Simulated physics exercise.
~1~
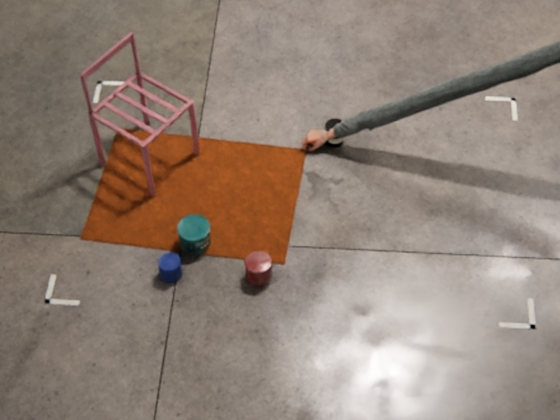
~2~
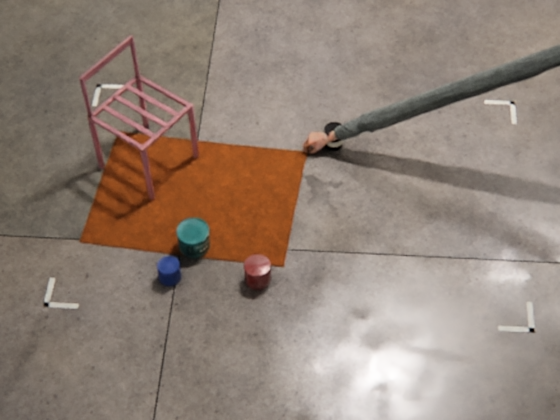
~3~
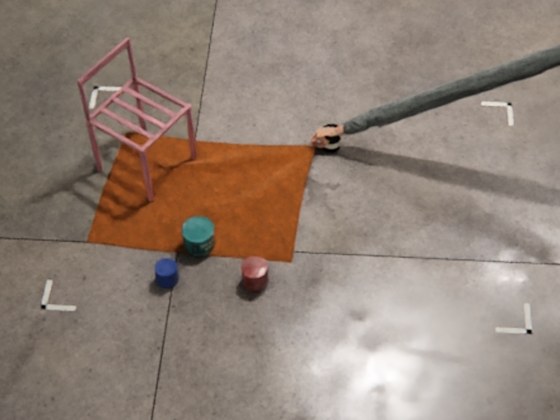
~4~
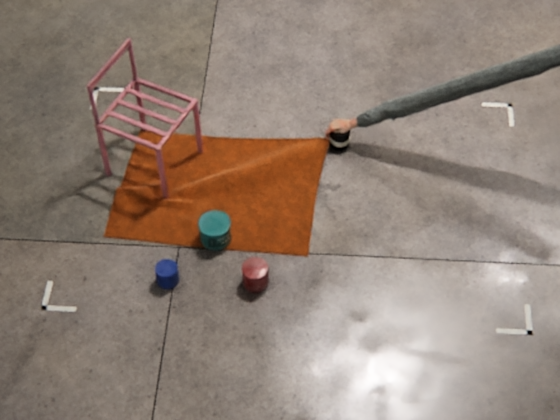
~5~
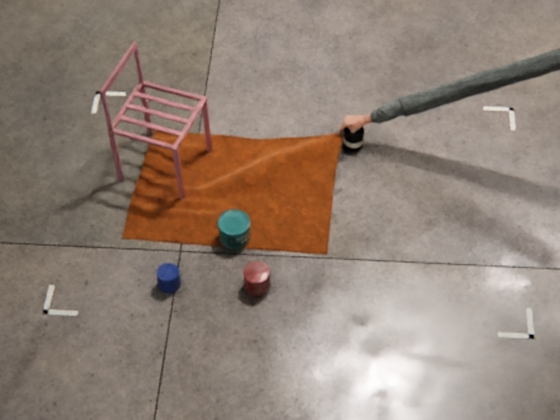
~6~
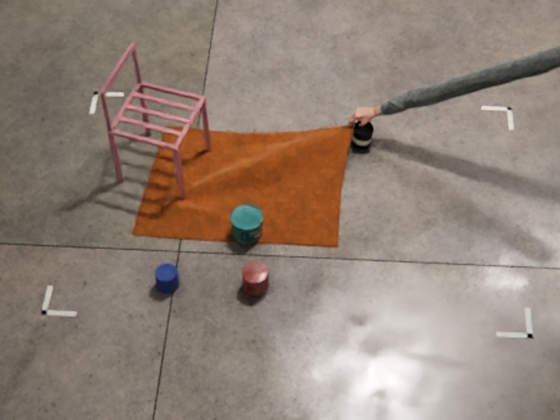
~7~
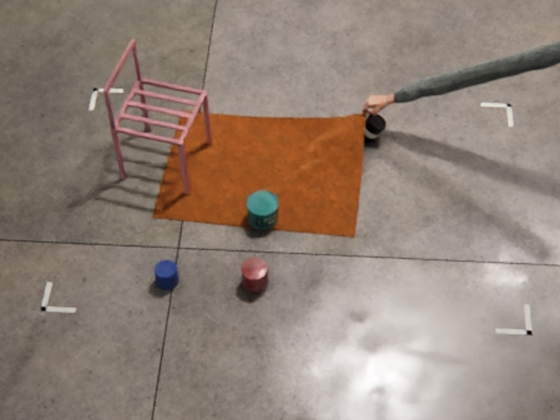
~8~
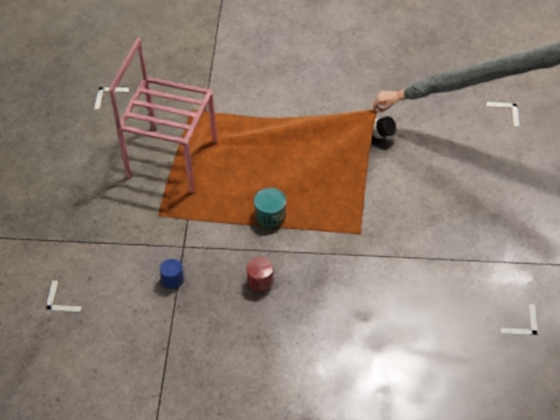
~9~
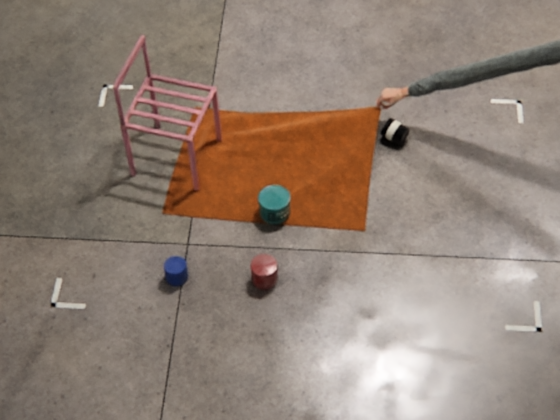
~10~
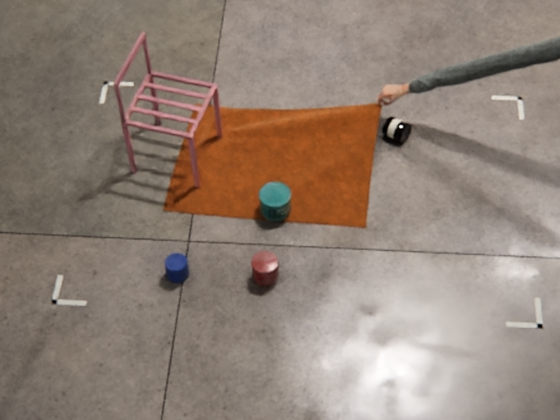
In this clip, a hand pulls an orange sheet to the right across a grey floor, carrying a teal bucket and shifting a pink chair slightly, while a black pot moves right and ends on its side beside the sheet; the red and blue tubs stay put.
